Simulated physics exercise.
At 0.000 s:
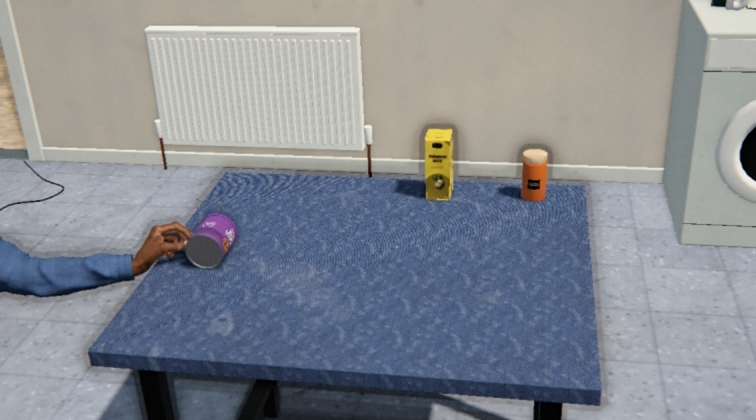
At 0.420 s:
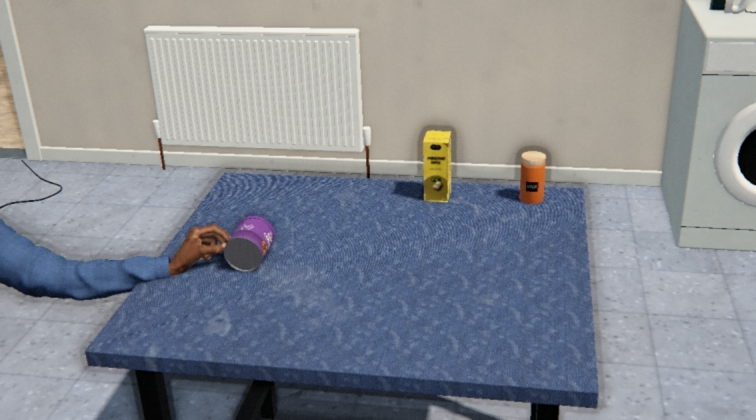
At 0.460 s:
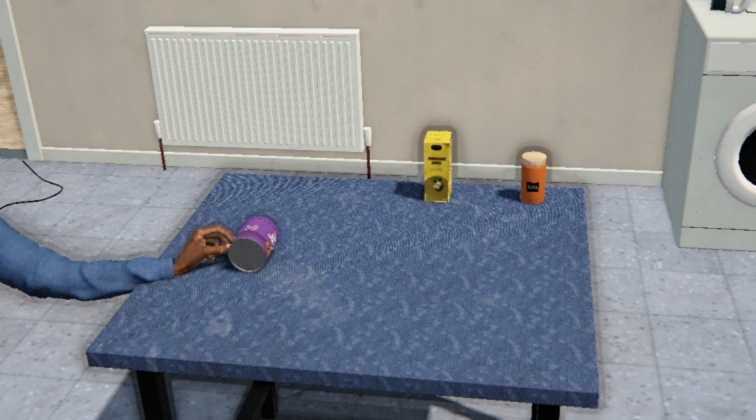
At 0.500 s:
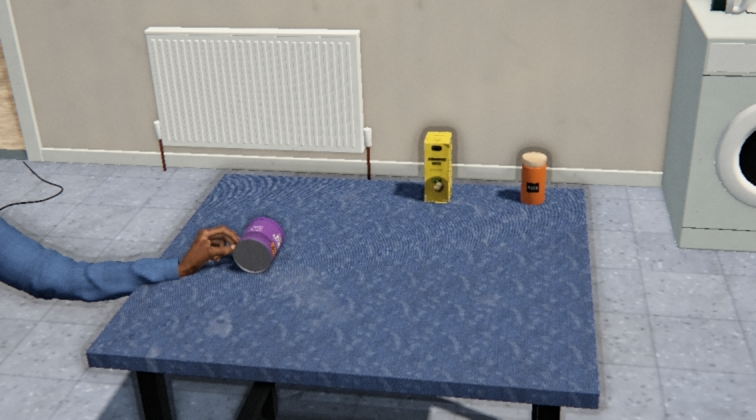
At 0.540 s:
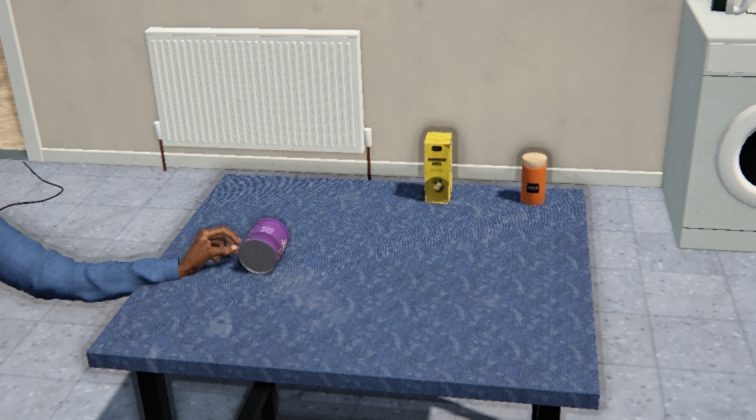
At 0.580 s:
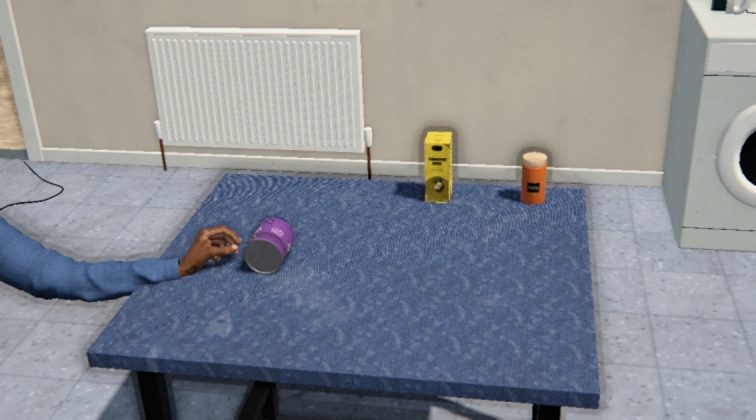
A room with a pale tiled floor, a white radiator on the back wall and a white washing machine at right is seen from slightly above. On a blue table, a purple tin lies on its side at left, a hand beside it, with a yellow box and an orange container behind. The hand pushes the tin right, then stays back as it rolls slightly farther.
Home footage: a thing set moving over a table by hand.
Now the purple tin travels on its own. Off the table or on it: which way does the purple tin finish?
On it.
Around 0.68 s, purple tin displaced a little near (280, 247).
Around 0.78 s, purple tin displaced about its own width near (290, 247).
Around 0.98 s, purple tin displaced about its own width near (303, 248).
Finally (1.5 s), moved from the start, purple tin. Final places as the last picture's camera would see them, purple tin near (307, 248).
